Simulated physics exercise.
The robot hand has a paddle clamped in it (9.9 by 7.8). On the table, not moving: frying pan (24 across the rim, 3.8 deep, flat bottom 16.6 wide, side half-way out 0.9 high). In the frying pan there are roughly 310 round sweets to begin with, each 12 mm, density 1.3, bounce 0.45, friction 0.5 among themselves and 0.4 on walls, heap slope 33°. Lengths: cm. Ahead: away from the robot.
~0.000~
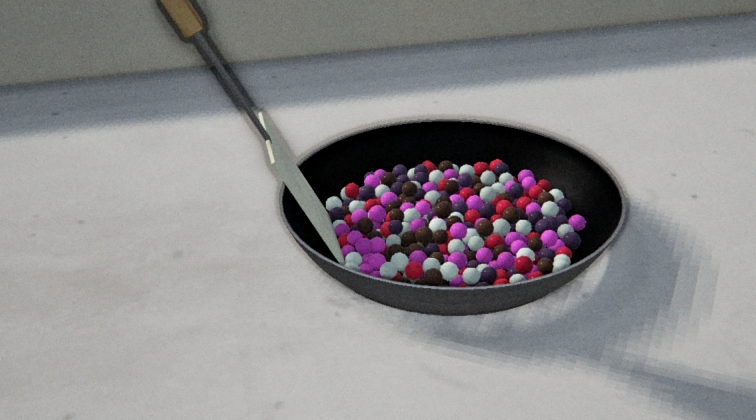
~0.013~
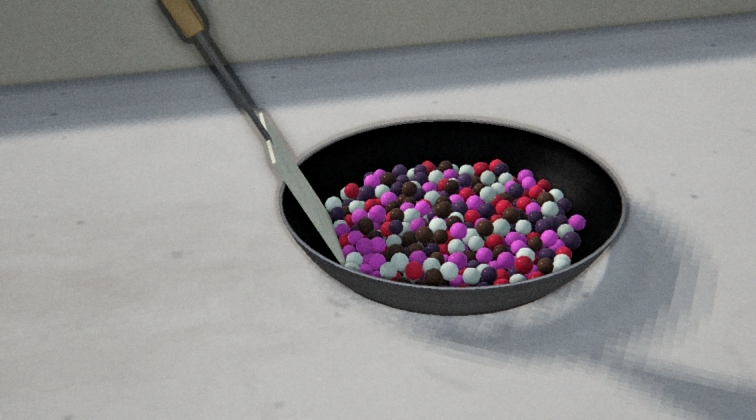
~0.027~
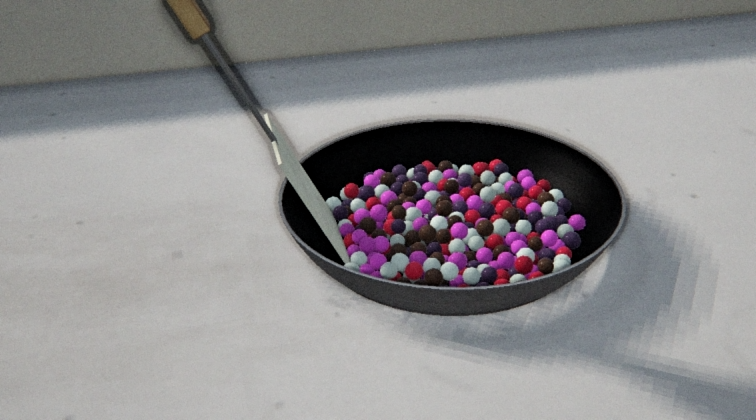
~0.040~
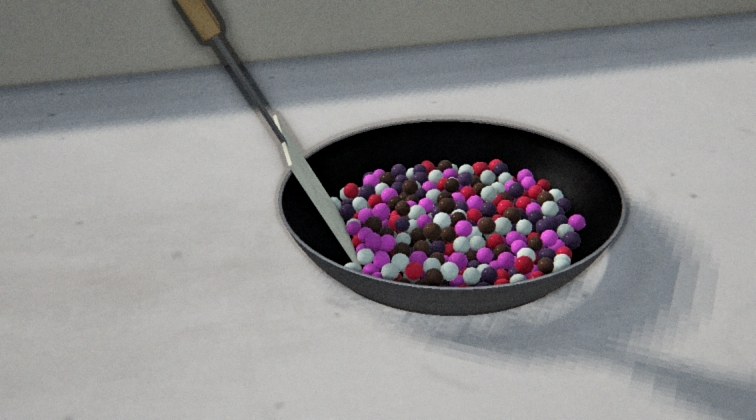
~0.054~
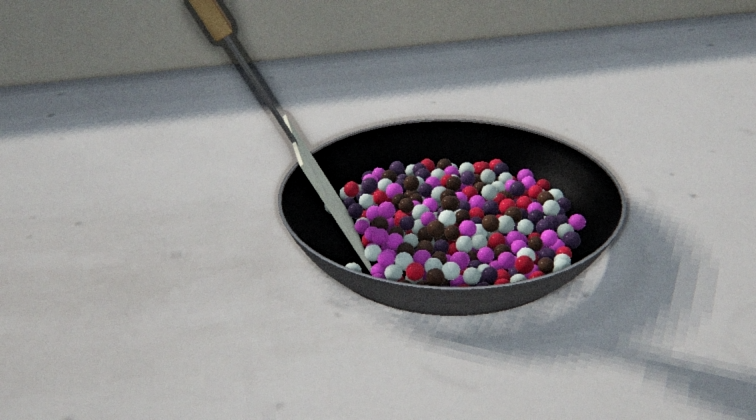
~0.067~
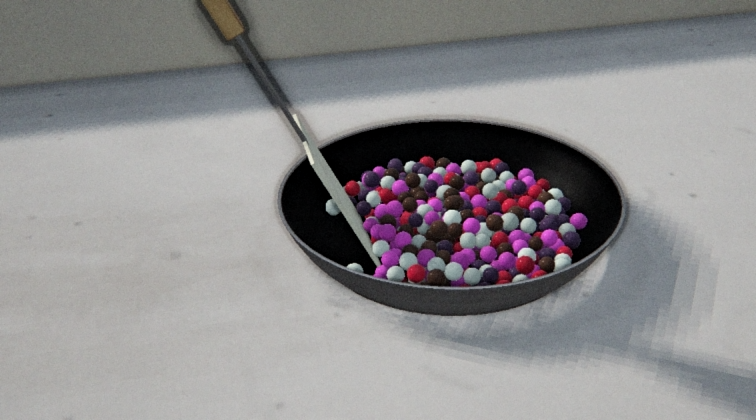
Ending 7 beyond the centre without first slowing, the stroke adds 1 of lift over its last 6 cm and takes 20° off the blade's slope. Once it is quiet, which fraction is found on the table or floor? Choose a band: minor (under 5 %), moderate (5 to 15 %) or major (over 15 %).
Minor.
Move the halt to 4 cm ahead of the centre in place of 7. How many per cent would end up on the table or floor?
Result: Approx. 0 %.
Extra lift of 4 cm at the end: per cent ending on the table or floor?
Result: Approx. 5 %.
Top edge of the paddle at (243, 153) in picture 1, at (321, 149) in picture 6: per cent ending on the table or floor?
Around 10 per cent finishes on the table or floor.
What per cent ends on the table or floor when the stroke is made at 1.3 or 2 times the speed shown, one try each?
Estimates in order: 5 per cent, 10 per cent.
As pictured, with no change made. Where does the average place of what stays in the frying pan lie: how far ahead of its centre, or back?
Offset forward: Around 4.5 cm.
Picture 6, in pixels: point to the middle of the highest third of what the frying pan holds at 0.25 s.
I'd put it close to (525, 192).
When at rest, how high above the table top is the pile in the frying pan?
It reaches around 5.5 cm.
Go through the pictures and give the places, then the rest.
In the first picture, the paddle top edge at (266, 136), sloping 64°; upper third of the load around (443, 211), from x 335 to 575, top at y 165; 309 in the frying pan.
In the second picture, the paddle top edge at (267, 137), sloping 64°; upper third of the load around (443, 211), from x 335 to 575, top at y 165.
In the third picture, the paddle top edge at (272, 138), sloping 64°; upper third of the load around (436, 210), from x 335 to 575, top at y 165.
In the fourth picture, the paddle top edge at (282, 139), sloping 64°; upper third of the load around (438, 211), from x 335 to 575, top at y 165.
In the fifth picture, the paddle top edge at (293, 139), sloping 64°; upper third of the load around (442, 209), from x 335 to 575, top at y 165.
In the sixth picture, the paddle top edge at (303, 138), sloping 64°; upper third of the load around (445, 208), from x 335 to 580, top at y 165; 309 in the frying pan.
After 0.16 s, sloping 64°, highest piece 4 above the table; 309 in the frying pan.
After 0.25 s, sloping 55°, highest piece 5 above the table; 309 in the frying pan.
After 0.49 s, sloping 44°, highest piece 5 above the table; 306 in the frying pan, 3 on the table or floor.
After 1.54 s, sloping 44°, highest piece 5 above the table; 305 in the frying pan, 4 on the table or floor.
In the end, 305 in the frying pan, 4 on the table or floor. That is 1 % on the table or floor.
